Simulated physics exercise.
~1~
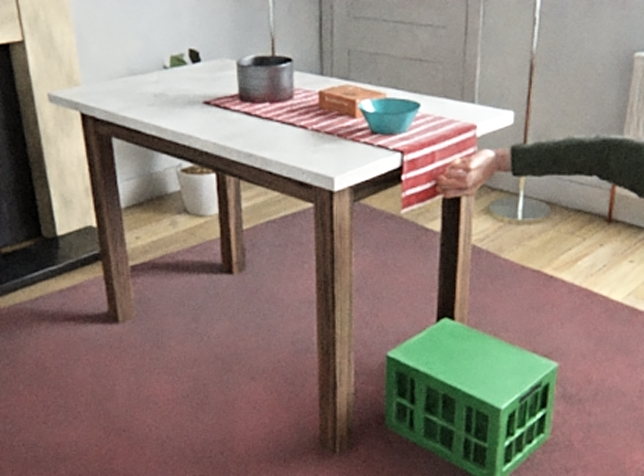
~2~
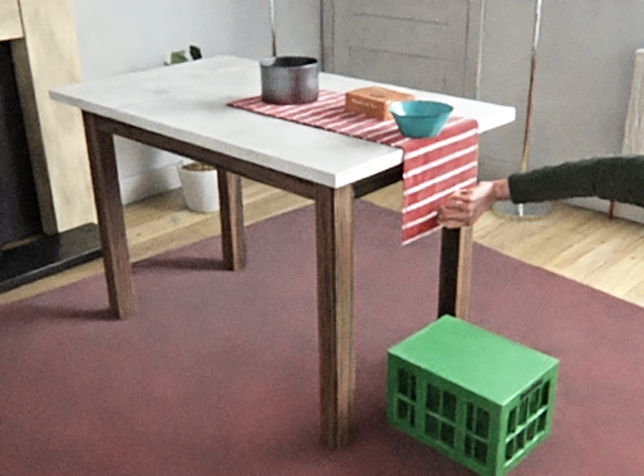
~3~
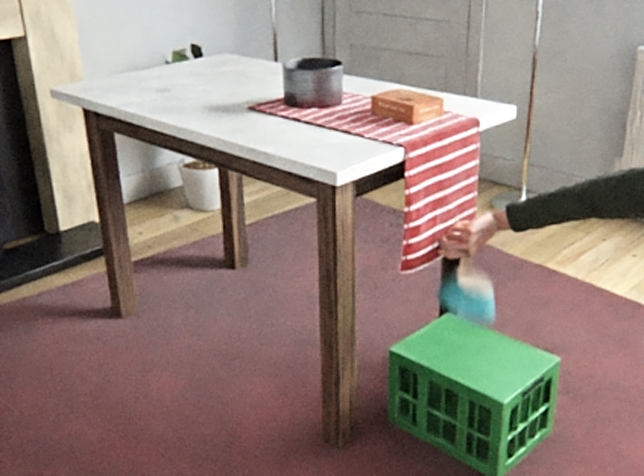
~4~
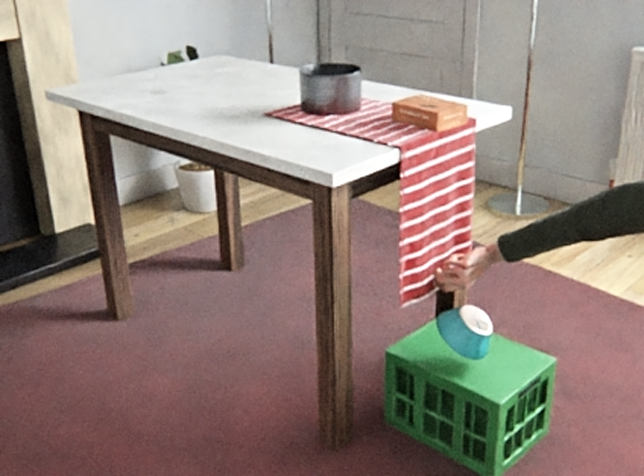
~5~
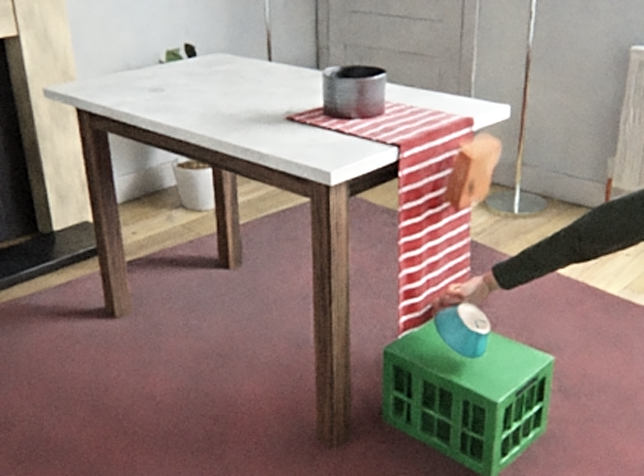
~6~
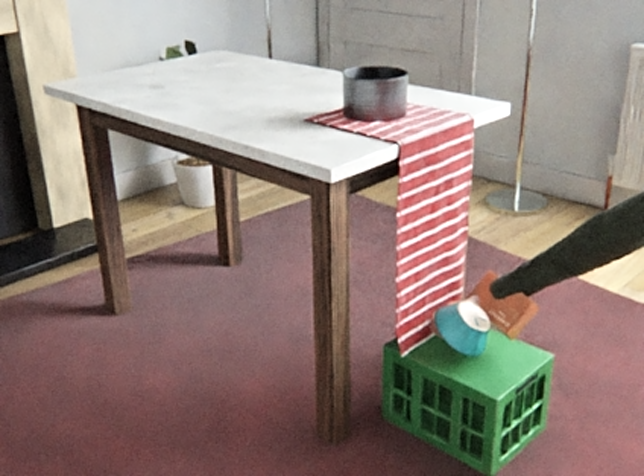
A red-and-white striped scarf lies across the right end of a white-topped table with wooden legs, seen from slightly above in a room with a dark red rug. On it sit a dark pot, an orange packet and a turquoise bowl, and a green crate stands below. A hand from the right pulls the hanging end downward, drawing everything toward the edge. The bowl drops off first and comes down at the crate, then the packet tips over and falls after it. Finally the hem reaches the crate, with the pot still on the table.
